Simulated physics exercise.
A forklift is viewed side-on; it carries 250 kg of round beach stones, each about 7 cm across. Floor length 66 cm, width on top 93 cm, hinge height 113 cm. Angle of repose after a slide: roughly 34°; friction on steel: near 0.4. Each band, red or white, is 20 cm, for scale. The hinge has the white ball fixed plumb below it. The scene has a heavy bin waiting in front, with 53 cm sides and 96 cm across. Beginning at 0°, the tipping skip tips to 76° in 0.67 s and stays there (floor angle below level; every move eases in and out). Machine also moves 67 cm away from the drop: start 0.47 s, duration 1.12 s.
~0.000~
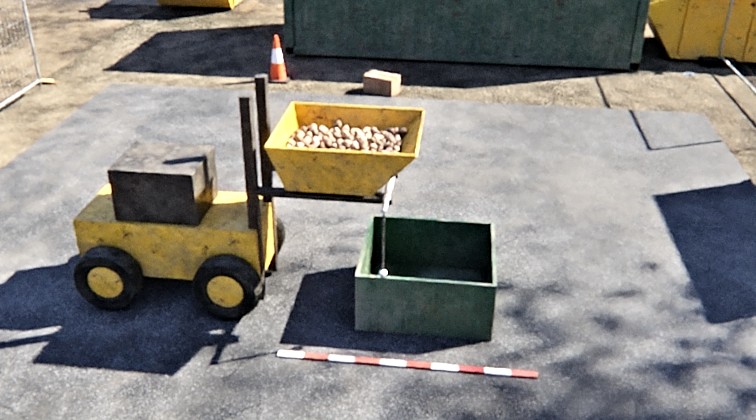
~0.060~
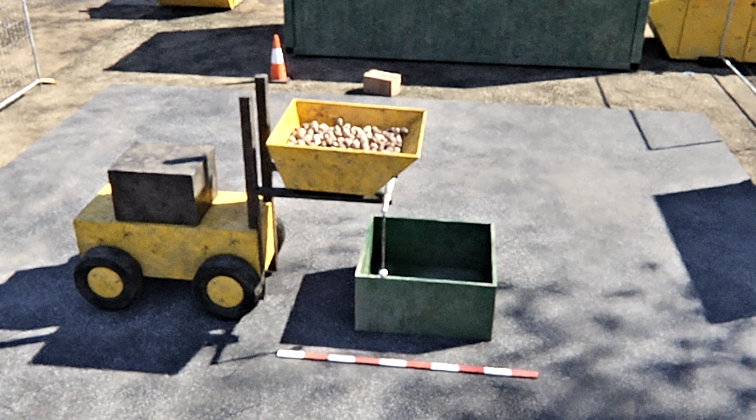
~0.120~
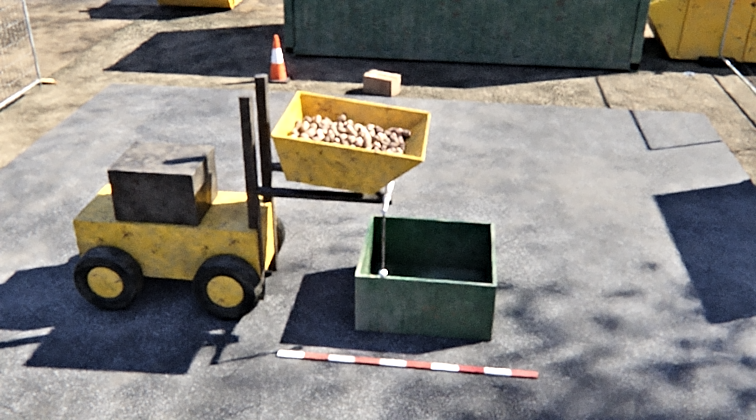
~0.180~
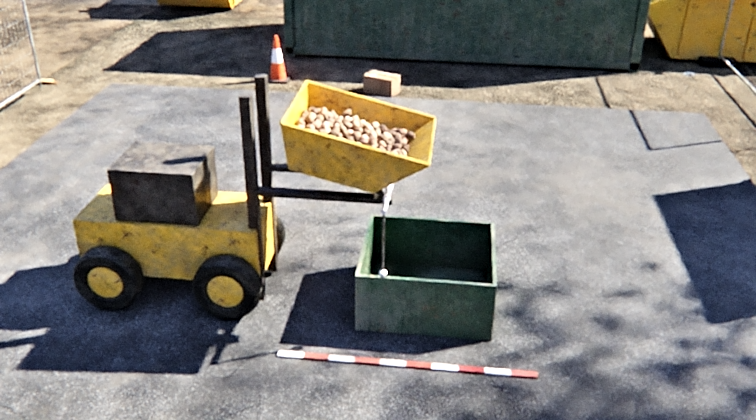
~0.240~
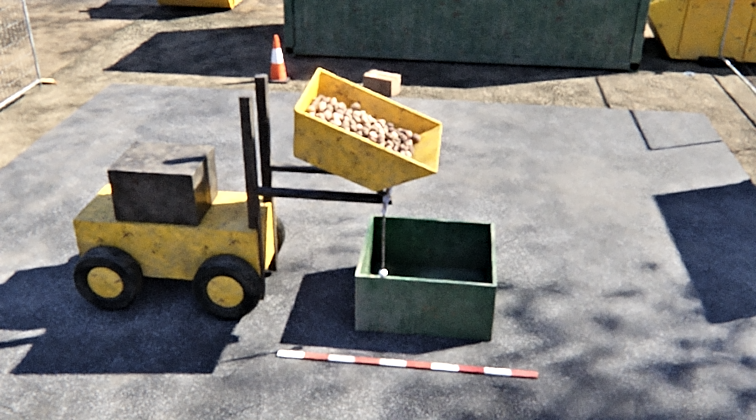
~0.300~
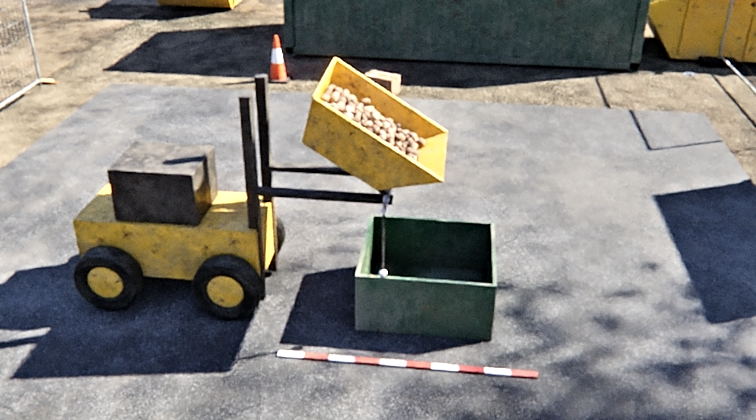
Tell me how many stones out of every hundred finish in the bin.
Around 55 of every hundred finish there.
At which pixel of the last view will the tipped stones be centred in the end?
Near (478, 299).
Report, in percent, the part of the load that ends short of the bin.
Near 0 in a hundred.
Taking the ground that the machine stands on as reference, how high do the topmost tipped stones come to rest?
About 28 cm higher than the ground.
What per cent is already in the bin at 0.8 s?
Close to 15 per cent has got there by then.
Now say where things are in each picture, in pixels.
In the first frame, the tipping skip is at 0°, its lip at (416, 157); the top of the load is at (348, 136).
In the second frame, lip at (418, 158), floor tilted 2°, highest stones at (337, 134); the stones move at 0.4 m/s on average.
In the third frame, the tipping skip is at 6°, its lip at (423, 161); the top of the load is at (311, 127); the stones move at 0.8 m/s on average.
In the fourth frame, the tipping skip is at 14°, its lip at (429, 165); the top of the load is at (311, 117); the stones move at 1.0 m/s on average.
In the fifth frame, lip at (436, 173), floor tilted 22°, highest stones at (321, 106); the stones move at 1.3 m/s on average.
In the sixth frame, lip at (442, 181), floor tilted 32°, highest stones at (332, 96); the stones move at 1.4 m/s on average.
After 0.5 s the floor is at 64°; 100 % in the tipping skip; the foremost stones are at (434, 180).
After 0.8 s the floor is at 76°; 82 % in the tipping skip, 17 % in the bin; the foremost stones are at (481, 217).
After 2.0 s the floor is at 76°; 0 % in the tipping skip, 56 % in the bin, 44 % beside or beyond the bin; the foremost stones are past the picture's edge.
After 4.4 s the floor is at 76°; 0 % in the tipping skip, 56 % in the bin, 44 % beside or beyond the bin; the foremost stones are past the picture's edge.
